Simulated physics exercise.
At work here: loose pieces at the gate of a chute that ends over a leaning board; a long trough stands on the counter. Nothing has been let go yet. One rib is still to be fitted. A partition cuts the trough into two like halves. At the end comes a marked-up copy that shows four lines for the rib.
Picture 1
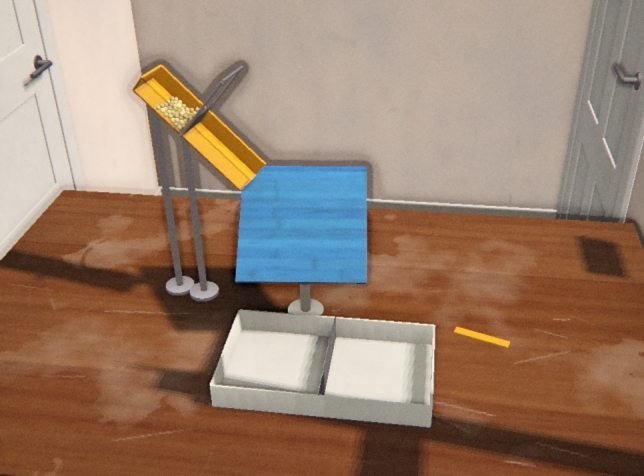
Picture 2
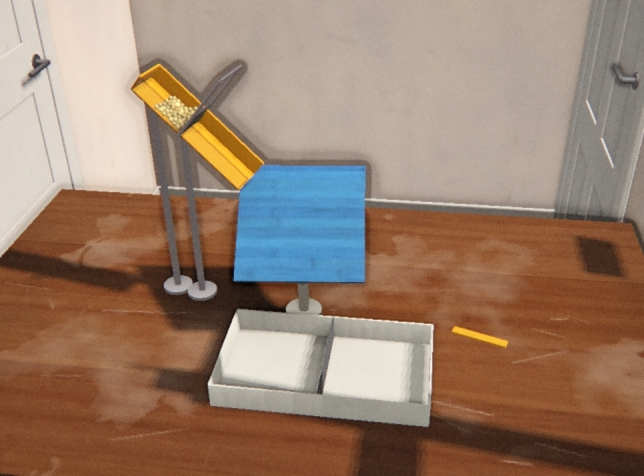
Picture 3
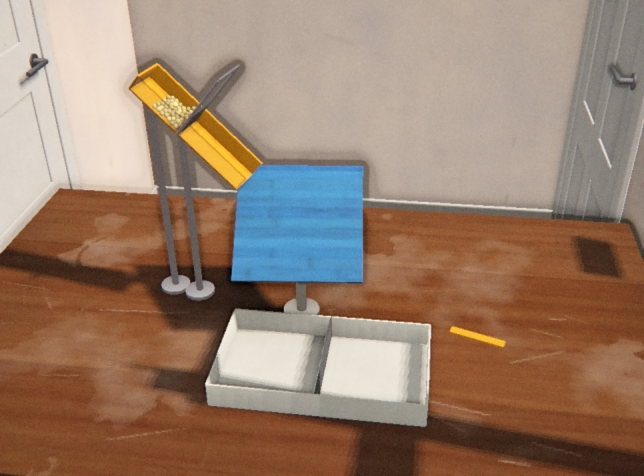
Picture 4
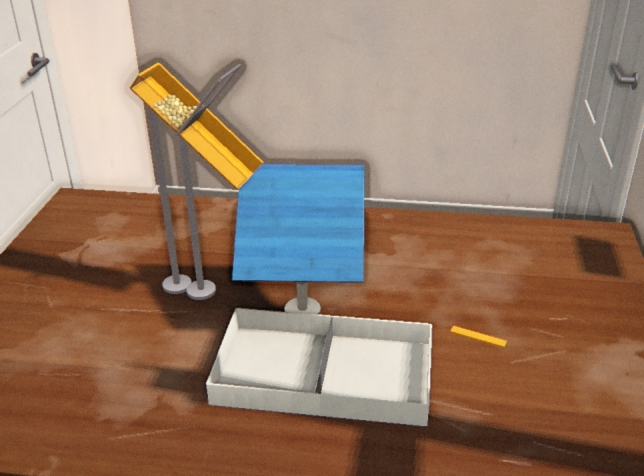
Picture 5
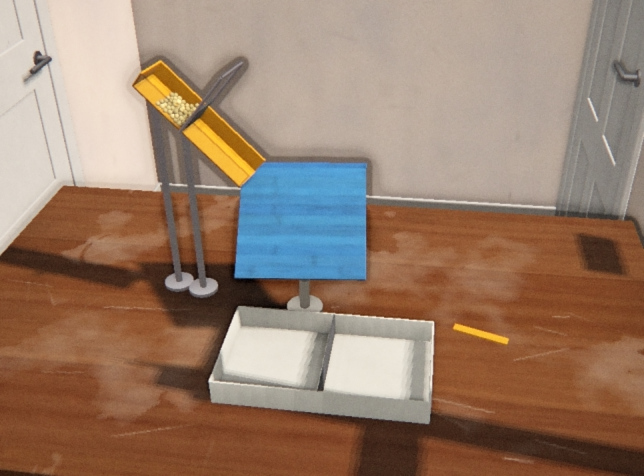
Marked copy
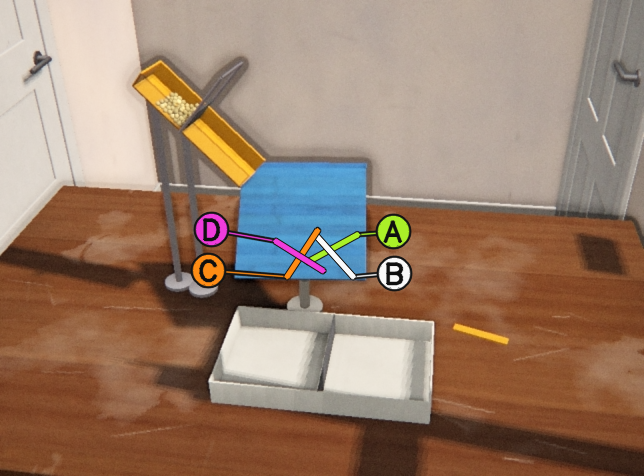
The clip shows pale beans resting behind a closed gate in a sloping yellow chute, above a tilted blue board and a white trough split into two equal halves; apart from slight shifts of the view, nothing moves.
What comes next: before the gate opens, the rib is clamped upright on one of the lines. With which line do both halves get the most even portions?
B is best.
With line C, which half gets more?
Left.
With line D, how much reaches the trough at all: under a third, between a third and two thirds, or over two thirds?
Line D gives over two thirds.
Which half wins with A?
The left half.
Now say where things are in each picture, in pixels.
Load behind the gate (183, 113), soya beans; lip of the chute (248, 183), sloping fairly steeply, in the first frame.
Middle of the board (301, 222), tilted fairly steeply; middle of its low edge (299, 282); of its high edge (303, 166), in the second frame.
Front corners of the trough (206, 384) and (427, 405); front end of its middle wall (315, 395); gate still shut (199, 111), in the third frame.
Middle of the load (180, 111); lip (245, 181), in the fourth frame.
Middle of the load (183, 109); lip (248, 179), in the fifth frame.
On the marked copy, line A from (357, 234) to (307, 261); line B from (316, 235) to (353, 276); line C from (317, 230) to (287, 276); line D from (275, 241) to (322, 270).
If A is chosen, of what is caught, almost all in the left half, just a few in the right.
If B is chosen, of what is caught, roughly half in the left half, roughly half in the right.
If C is chosen, of what is caught, almost all in the left half, about a tenth in the right.
If D is chosen, of what is caught, about a tenth in the left half, almost all in the right.
